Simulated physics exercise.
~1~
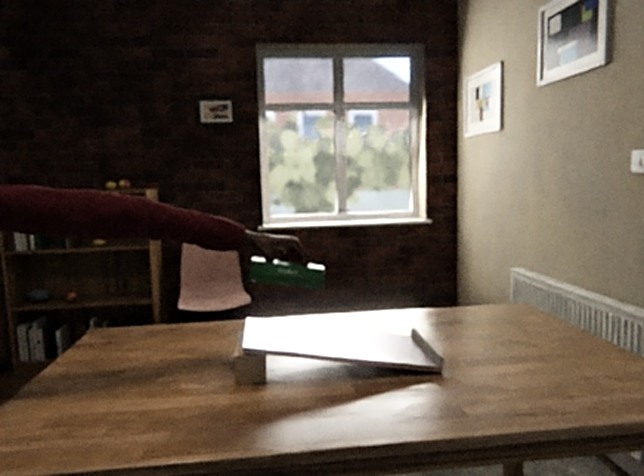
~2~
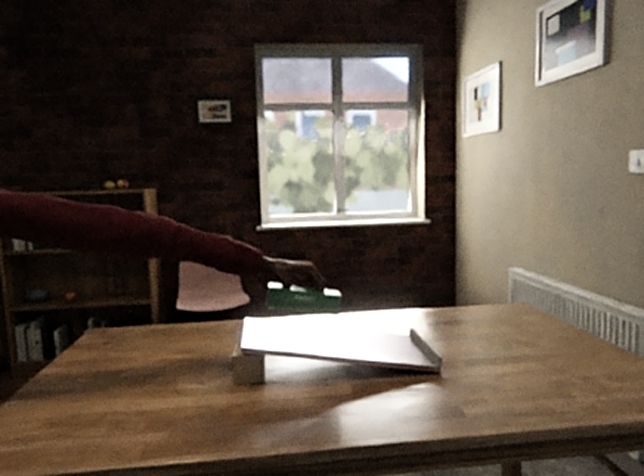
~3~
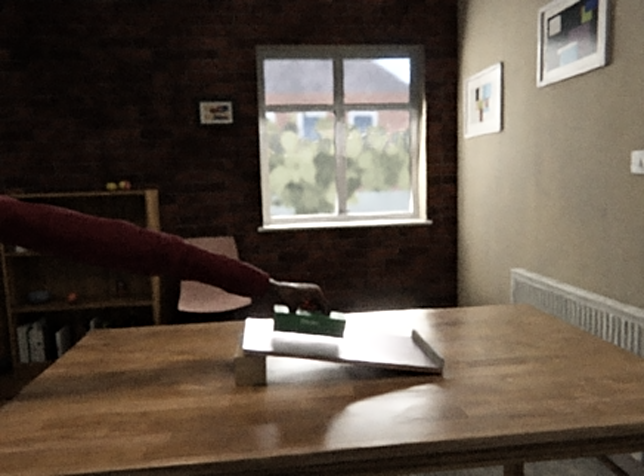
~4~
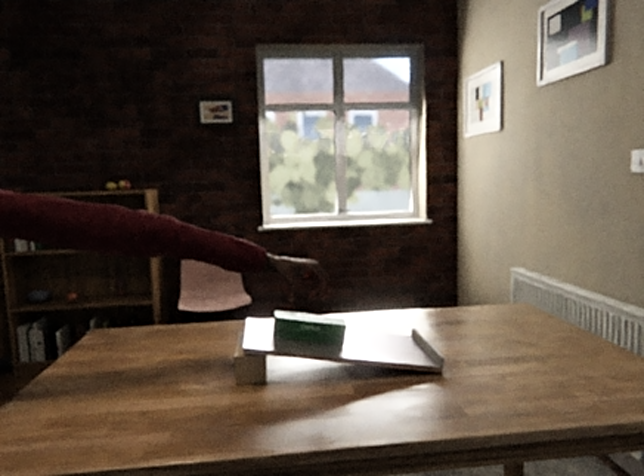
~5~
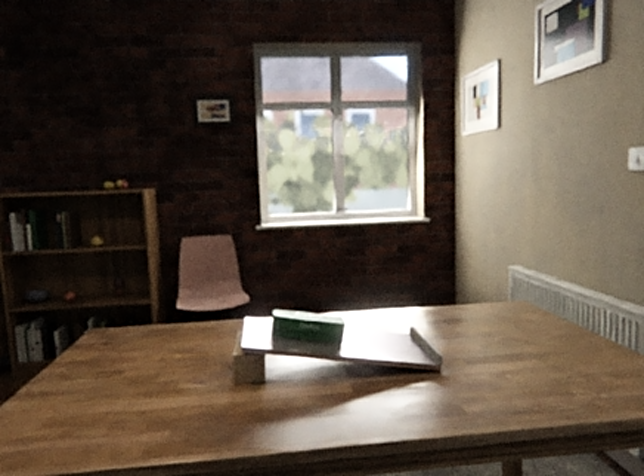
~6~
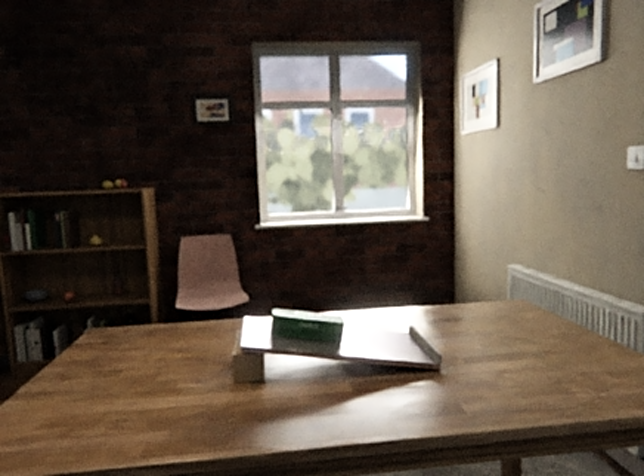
A green carton, held by a hand reaching in from the left, is lowered onto a gently sloping board propped on a block atop a wooden table. The hand releases it and withdraws out of view, and the carton stays put near the raised end.
